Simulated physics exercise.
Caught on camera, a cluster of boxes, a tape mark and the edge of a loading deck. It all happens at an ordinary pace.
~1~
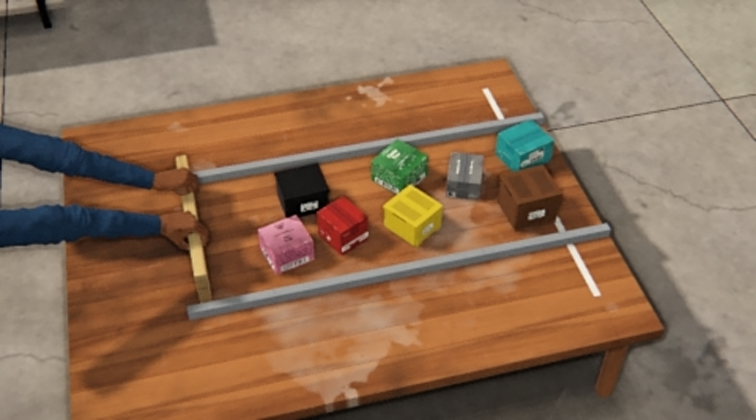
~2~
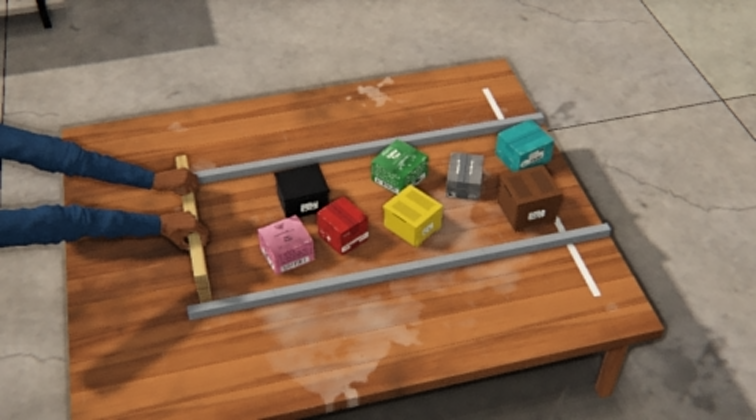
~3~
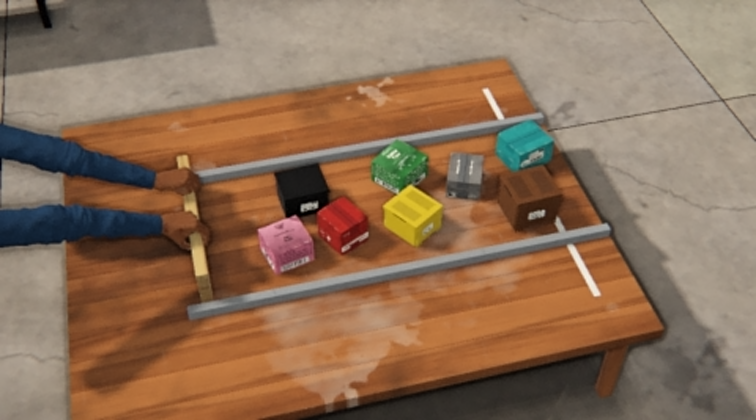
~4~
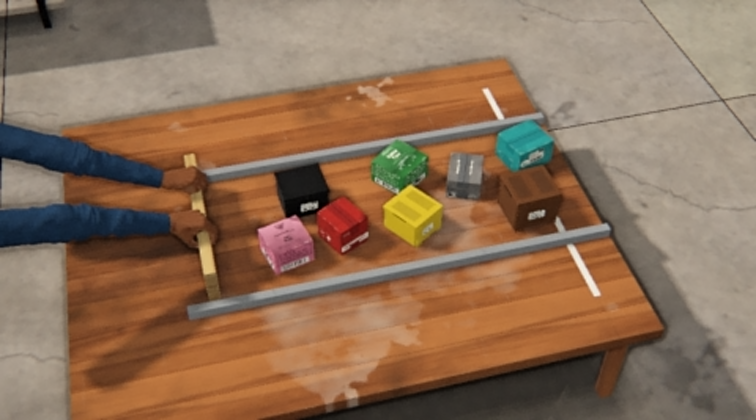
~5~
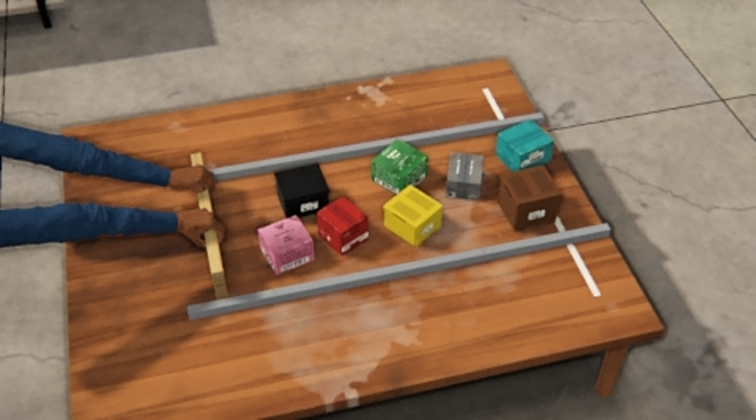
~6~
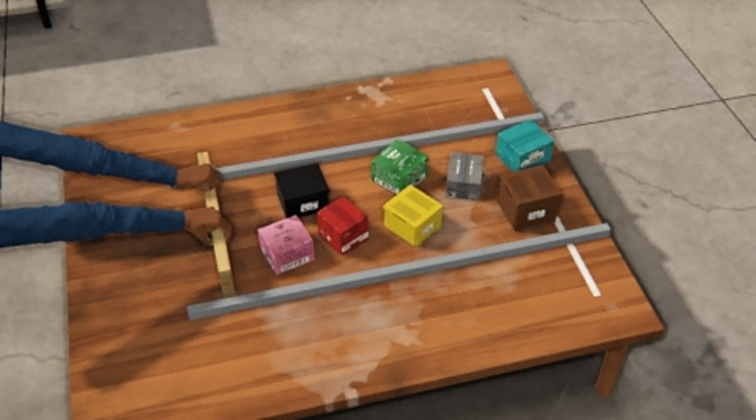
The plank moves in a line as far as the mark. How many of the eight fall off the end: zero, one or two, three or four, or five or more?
The number that fall off is five or more.
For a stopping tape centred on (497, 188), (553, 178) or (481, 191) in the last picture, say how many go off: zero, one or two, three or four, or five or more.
Taking them in turn, 3 or 4; five or over; either one or two.
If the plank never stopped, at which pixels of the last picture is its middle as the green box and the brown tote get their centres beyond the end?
Its middle is around (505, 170) and around (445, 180).
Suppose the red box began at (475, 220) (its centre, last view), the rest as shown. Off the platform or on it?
From there it does not fall.
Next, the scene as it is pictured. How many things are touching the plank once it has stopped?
In contact: 2.
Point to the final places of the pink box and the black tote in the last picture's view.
About (570, 195), and the other about (549, 145).
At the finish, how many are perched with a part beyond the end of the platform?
The number is 1.
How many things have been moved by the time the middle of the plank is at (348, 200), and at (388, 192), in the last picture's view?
5 and 7.
A little later, none off yet; turquoise parcel at rest near (524, 147); brown tote at rest near (529, 199); grey parcel at rest near (465, 176).
When it is over, the number that fall off is five or more; down, red box, yellow tote, green box, grey parcel, brown tote and turquoise parcel.
